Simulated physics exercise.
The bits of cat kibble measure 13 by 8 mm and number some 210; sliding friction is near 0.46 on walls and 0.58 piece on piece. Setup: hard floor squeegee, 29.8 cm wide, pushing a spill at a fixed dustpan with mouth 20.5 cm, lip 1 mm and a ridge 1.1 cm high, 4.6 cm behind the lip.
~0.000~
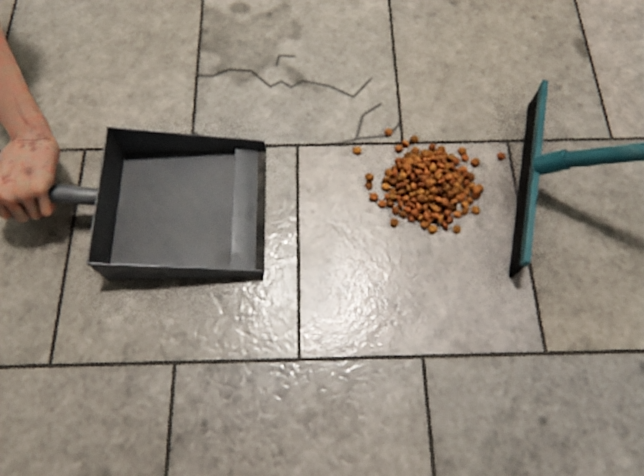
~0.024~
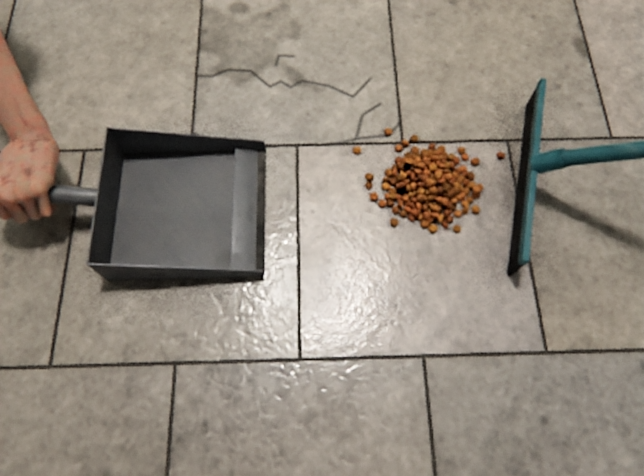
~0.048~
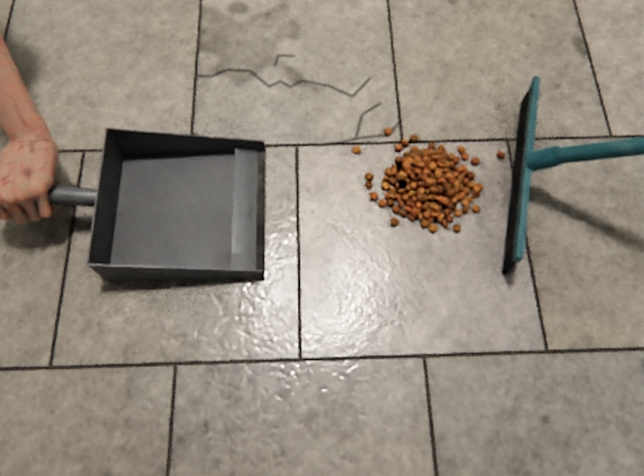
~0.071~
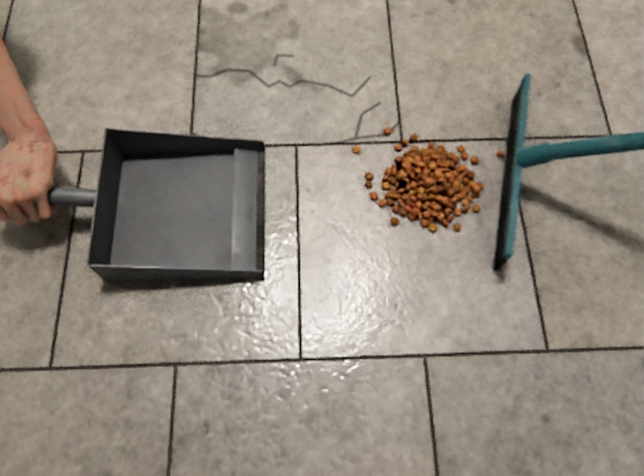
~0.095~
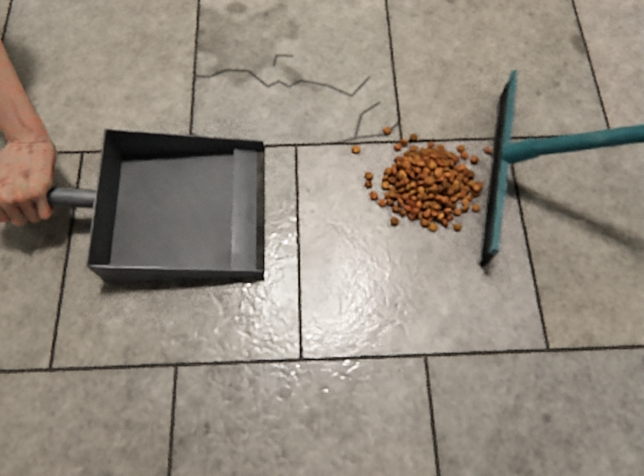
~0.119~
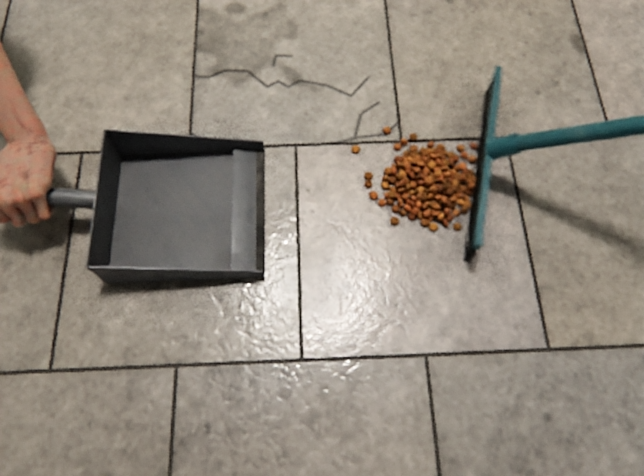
On a grey tiled floor, a hand at the left holds a dark dustpan still, with a small pile of brown kibble to its right. A teal squeegee slides leftward from the right side, closing the gap, then meets the pile's right edge and nudges a few pieces while the rest stay put.
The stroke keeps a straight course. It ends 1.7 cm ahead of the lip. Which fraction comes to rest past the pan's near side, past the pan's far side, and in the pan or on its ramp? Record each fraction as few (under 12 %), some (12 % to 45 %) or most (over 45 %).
Recorded: Near side few; far side most; pan some.
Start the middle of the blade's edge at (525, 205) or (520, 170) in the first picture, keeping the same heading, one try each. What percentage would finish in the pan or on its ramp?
20 and 20 per cent, roughly.
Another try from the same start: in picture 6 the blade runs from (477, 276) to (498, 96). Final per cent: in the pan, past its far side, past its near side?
Pan: 15, far side: 20, near side: 5.
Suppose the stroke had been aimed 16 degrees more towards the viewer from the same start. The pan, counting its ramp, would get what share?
Result: Close to 30 %, ramp counted.
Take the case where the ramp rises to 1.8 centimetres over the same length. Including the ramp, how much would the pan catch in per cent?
15 %.
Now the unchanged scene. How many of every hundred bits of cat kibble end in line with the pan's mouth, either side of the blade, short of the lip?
Some 25 per cent of them end up there.
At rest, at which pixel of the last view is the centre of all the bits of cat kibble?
Somewhere around (262, 139) in the final frame.
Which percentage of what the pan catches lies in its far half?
Something like 90 per cent of the catch.
After 0.28 s, middle of the blade 18 cm from the lip; 0 % over the lip, far side 25 %, near side 0 %.
After 0.38 s, middle of the blade 9 cm from the lip; 0 % over the lip, far side 45 %, near side 0 %.
After 0.62 s, middle of the blade 5 cm from the lip; 20 % over the lip, far side 55 %, near side 0 %.
By 1.3 s all is still; near side 0 %, far side 55 %, pan 20 %, in front of the lip or behind the blade 25 %.
